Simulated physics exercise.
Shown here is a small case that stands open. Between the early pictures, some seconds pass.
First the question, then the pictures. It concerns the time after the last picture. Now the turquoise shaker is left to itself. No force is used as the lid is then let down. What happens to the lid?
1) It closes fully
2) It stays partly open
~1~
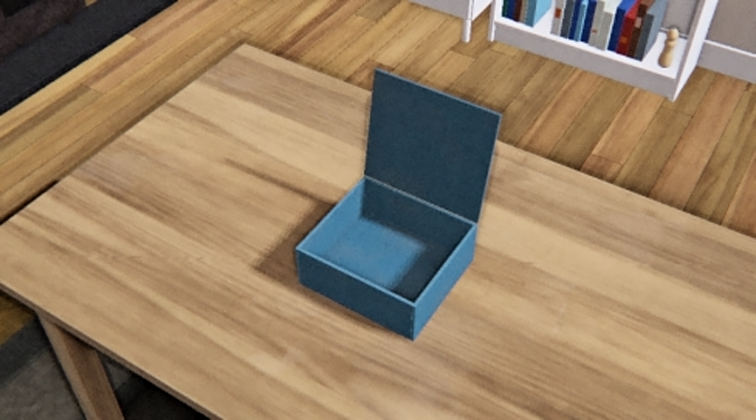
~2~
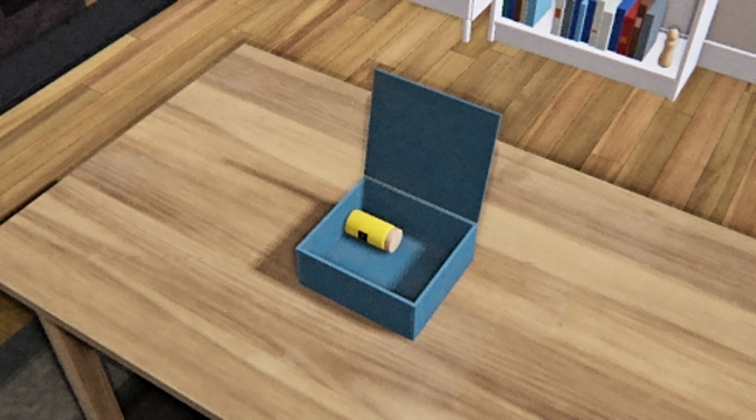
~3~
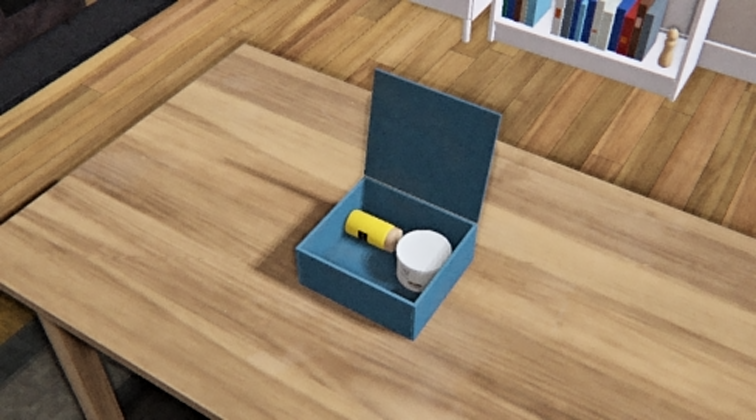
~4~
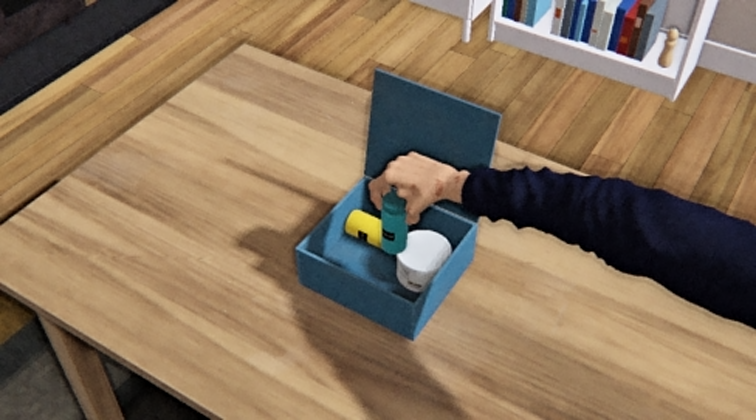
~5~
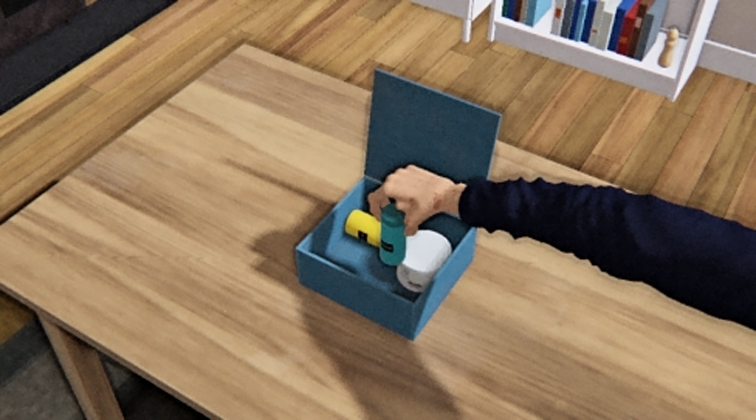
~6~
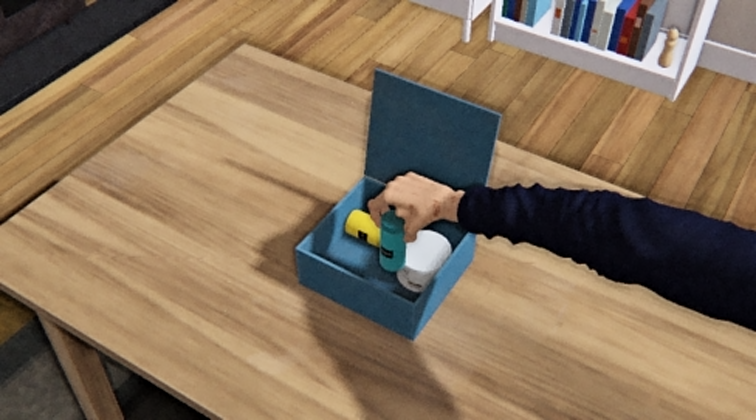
Option 1: It closes fully.
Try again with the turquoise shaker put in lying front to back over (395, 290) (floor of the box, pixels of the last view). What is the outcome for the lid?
Lid open.
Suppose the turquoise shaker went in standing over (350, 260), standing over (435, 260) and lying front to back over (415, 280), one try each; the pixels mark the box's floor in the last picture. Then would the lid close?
In order: Lid stays open, lid stays open, lid stays open.
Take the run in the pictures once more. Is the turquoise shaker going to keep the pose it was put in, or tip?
It ends up leaning.
Then, 0.50 s on from there, turquoise shaker on its side near (354, 272).
Then, 1.40 s on from there, lid 81° above the rim; turquoise shaker on its side near (359, 261).
Then, 1.80 s on from there, lid 37° above the rim; turquoise shaker on its side near (360, 259).
Then, 2.00 s on from there, lid shut; turquoise shaker on its side near (360, 259).
In the end, lid shut; toppled in the box, turquoise shaker; the other 2 unmoved. At the end, from the last picture's camera, turquoise shaker near (360, 258).
